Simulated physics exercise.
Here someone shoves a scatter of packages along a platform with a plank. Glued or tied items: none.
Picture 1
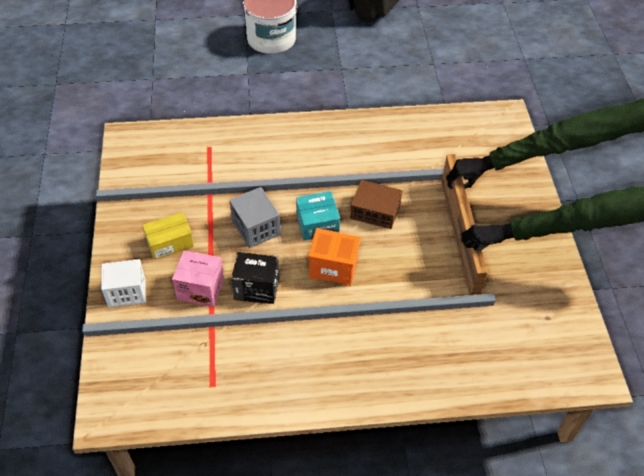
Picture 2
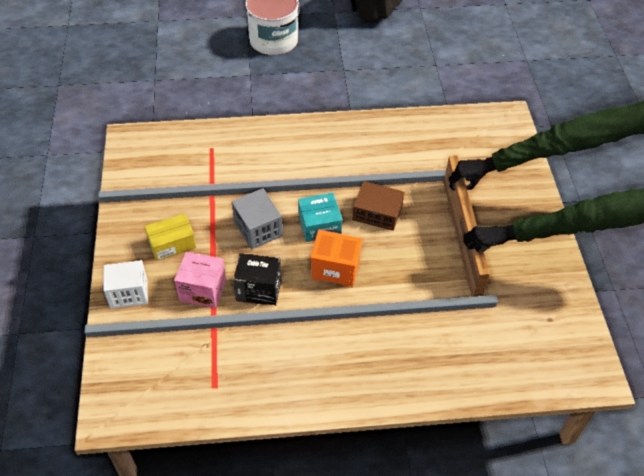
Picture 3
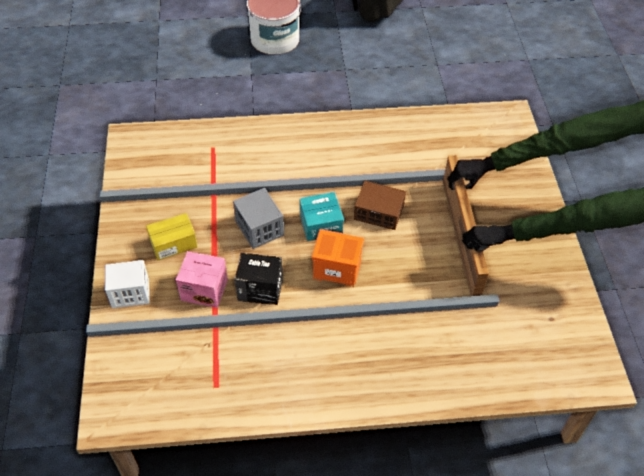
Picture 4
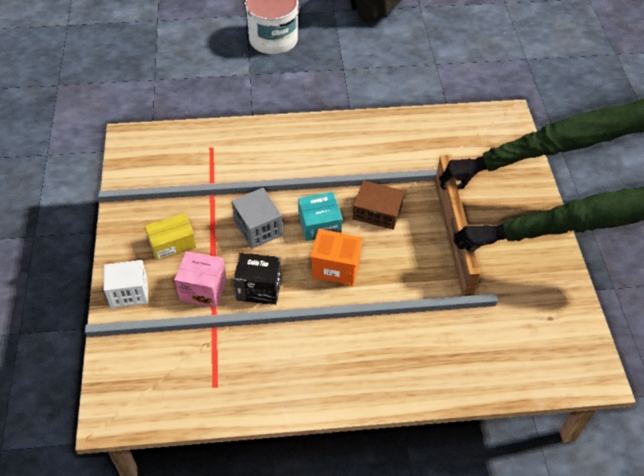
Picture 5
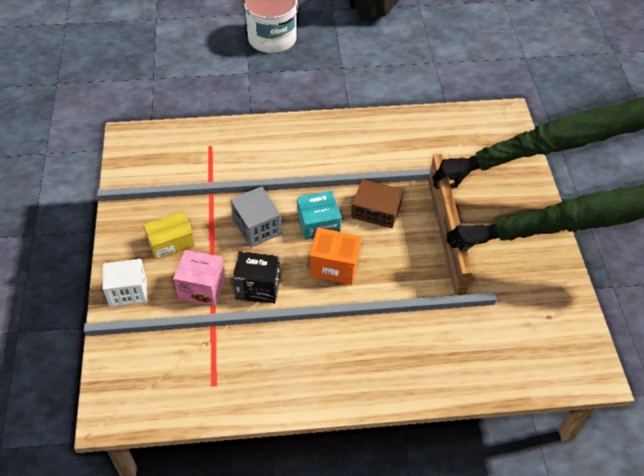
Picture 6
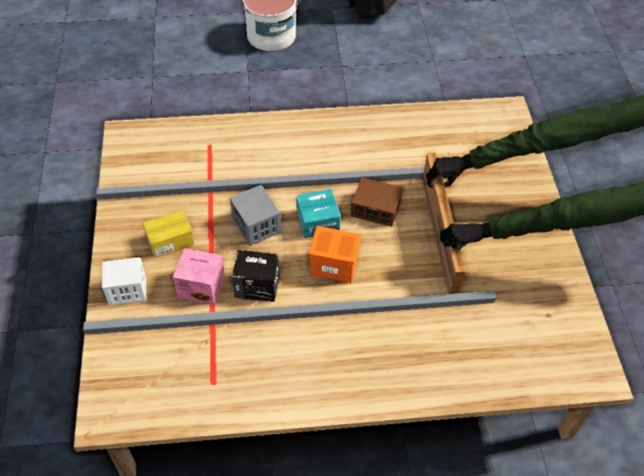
The video shows two gloved hands holding a wooden plank at the right of a table scattered with eight colored boxes between gray rails; after staying still, the plank slides slightly left, while the boxes remain in place, untouched.
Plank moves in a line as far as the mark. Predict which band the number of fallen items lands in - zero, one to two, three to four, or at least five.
The number that fall lands in the band one to two.
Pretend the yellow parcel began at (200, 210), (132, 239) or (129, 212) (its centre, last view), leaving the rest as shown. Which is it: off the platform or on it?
In order of the places given, the yellow parcel is gone, then is gone, then is gone.
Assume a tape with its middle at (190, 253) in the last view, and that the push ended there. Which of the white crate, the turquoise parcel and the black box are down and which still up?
Well, the white crate leaves the top, the turquoise parcel hangs in there, and the black box hangs in there.
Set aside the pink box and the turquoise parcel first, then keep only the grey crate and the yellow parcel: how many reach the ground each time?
The count is 0 in the first case and 1 in the second.
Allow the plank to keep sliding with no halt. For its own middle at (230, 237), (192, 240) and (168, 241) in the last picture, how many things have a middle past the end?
In that order 2, 4 and 4.
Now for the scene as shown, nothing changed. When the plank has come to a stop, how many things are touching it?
The answer is 2.
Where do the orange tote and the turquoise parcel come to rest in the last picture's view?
Middles: Around (188, 272) and around (147, 227).
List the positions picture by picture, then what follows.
The first frame shows white crate (124, 284); yellow parcel (169, 236); pink box (199, 279); plank (463, 223); tape (211, 254).
The second frame shows yellow parcel (171, 237); black box (258, 280).
The third frame shows pink box (203, 280); turquoise parcel (321, 216).
The fourth frame shows white crate (126, 284); plank (456, 224).
The fifth frame shows yellow parcel (170, 235); brown crate (377, 204).
The sixth frame shows white crate (125, 282); yellow parcel (169, 234); pink box (200, 277); plank (442, 222); tape (211, 251).
A little later, none off yet; white crate at rest near (125, 282); yellow parcel at rest near (169, 234); pink box at rest near (200, 277).
Next, none off yet; white crate shifted a little near (111, 282); yellow parcel shifted about its own width near (114, 235); pink box shifted about its own width near (149, 283).
When it is over, the number that fall off is one or two; down, yellow parcel and white crate.
